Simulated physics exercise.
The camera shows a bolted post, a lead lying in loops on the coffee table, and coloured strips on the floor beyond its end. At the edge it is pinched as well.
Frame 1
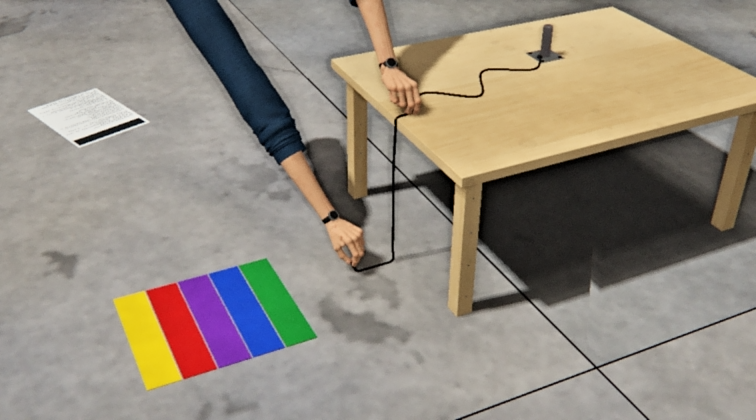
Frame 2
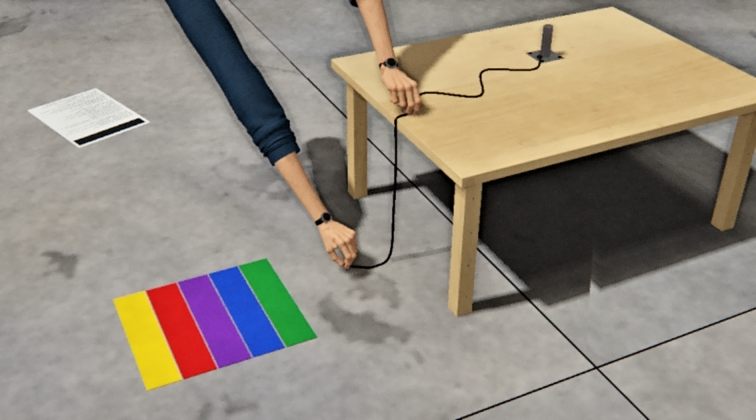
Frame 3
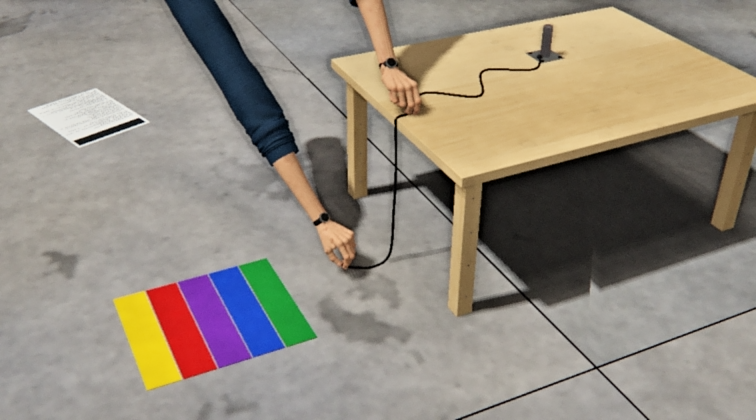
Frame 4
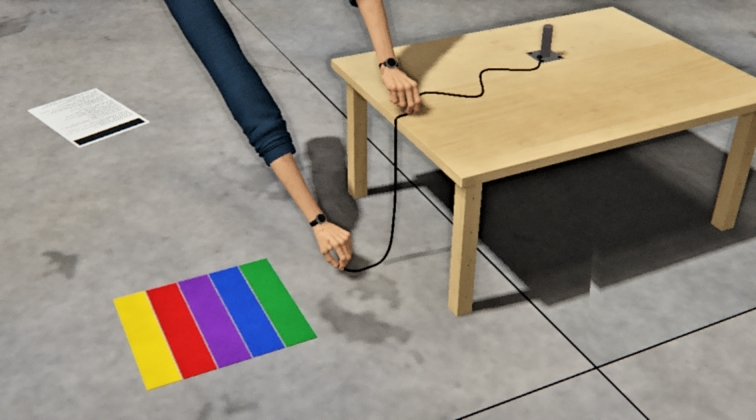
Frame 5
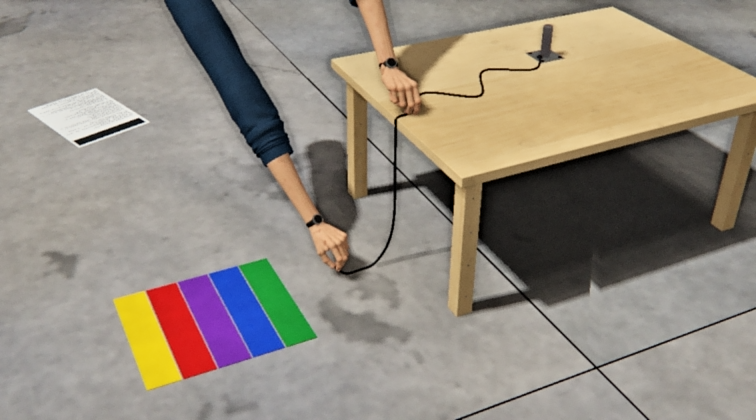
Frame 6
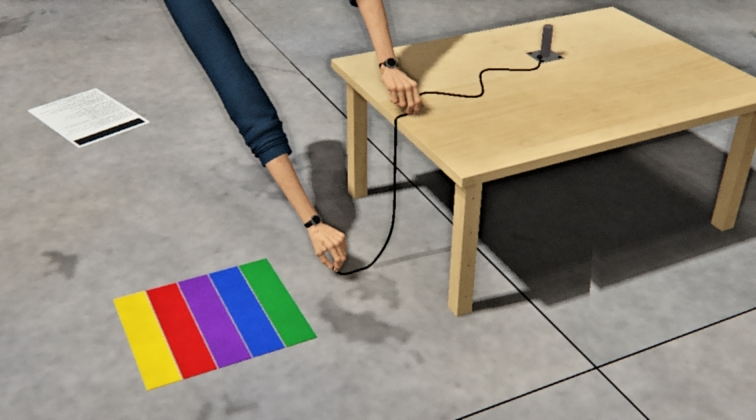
On a gray concrete floor beside a wooden table, one hand pinched a black cord at the table's edge while the other drew its lower end slightly left, close to some colored strips.
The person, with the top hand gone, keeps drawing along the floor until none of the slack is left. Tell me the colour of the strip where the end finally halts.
It halts over red.
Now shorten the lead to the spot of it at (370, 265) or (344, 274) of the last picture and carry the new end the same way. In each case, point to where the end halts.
One per try, the spots are (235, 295) and (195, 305).
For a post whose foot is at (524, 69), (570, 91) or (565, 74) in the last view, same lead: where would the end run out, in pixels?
Try 1 about (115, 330), try 2 about (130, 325), try 3 about (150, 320).
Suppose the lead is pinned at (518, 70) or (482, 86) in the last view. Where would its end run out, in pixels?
Pixel positions per try: (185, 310); (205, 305).
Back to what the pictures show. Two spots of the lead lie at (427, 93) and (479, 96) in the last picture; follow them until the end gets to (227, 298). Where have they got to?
You'll find one close to (396, 111) and the other close to (436, 96).
Early on, end near (227, 298); over blue.
Midway, end near (192, 308); over red.
At the end of the slack, end near (170, 314); over red. The end stops over the red strip.
